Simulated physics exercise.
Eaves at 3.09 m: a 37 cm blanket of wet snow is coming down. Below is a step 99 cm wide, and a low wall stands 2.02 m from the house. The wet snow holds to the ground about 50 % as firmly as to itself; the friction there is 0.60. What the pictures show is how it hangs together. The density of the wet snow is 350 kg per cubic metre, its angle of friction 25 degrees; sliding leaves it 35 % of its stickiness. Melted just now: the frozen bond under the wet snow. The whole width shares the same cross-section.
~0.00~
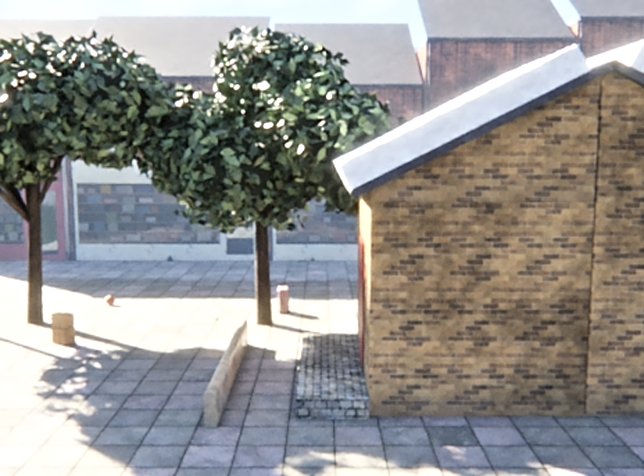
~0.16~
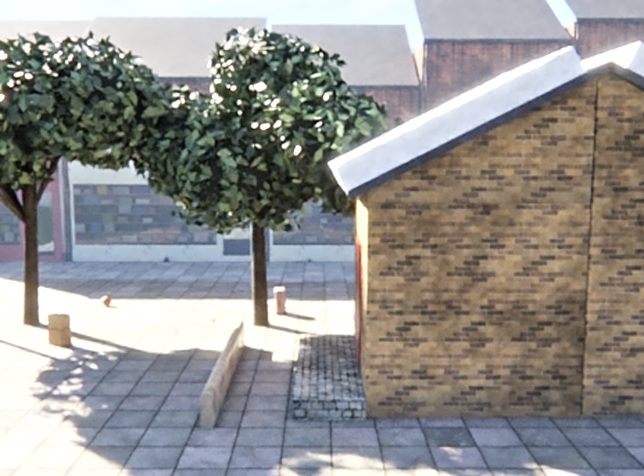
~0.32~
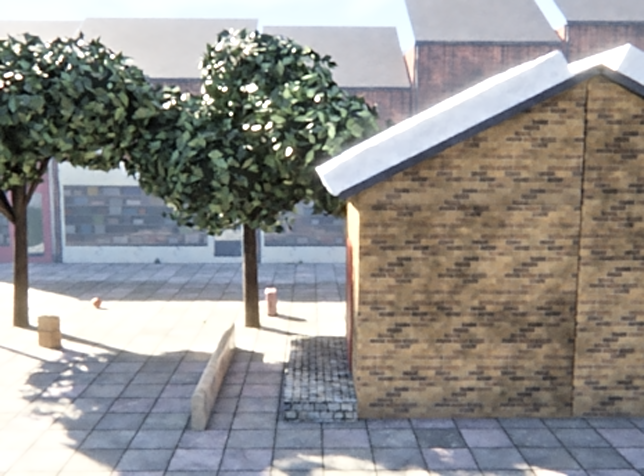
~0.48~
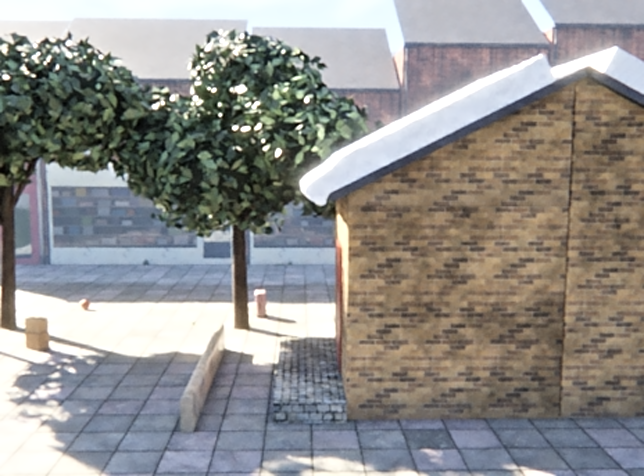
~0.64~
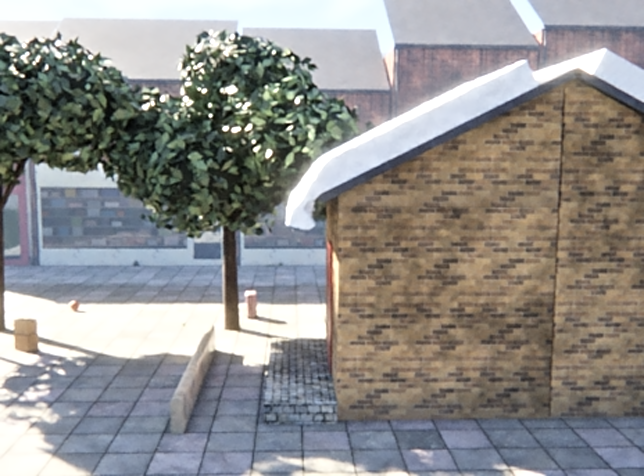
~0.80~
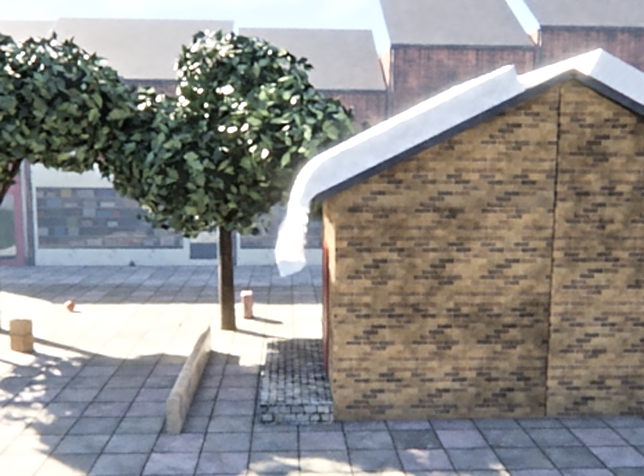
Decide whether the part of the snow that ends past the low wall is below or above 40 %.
Smaller than 40 %.
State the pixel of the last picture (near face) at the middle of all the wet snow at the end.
Centre: Approx. (191, 405) px, near face.
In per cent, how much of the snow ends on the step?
Roughly 14 in a hundred.
After 1.19 s, 84 % is still on the roof and 0 % is past the low wall.
After 1.66 s, 64 % is still on the roof and 0 % is past the low wall.
After 2.13 s, 36 % is still on the roof and 0 % is past the low wall.
After 2.60 s, none is still on the roof and 6 % is past the low wall.
After 4.20 s, none is still on the roof and 26 % is past the low wall.
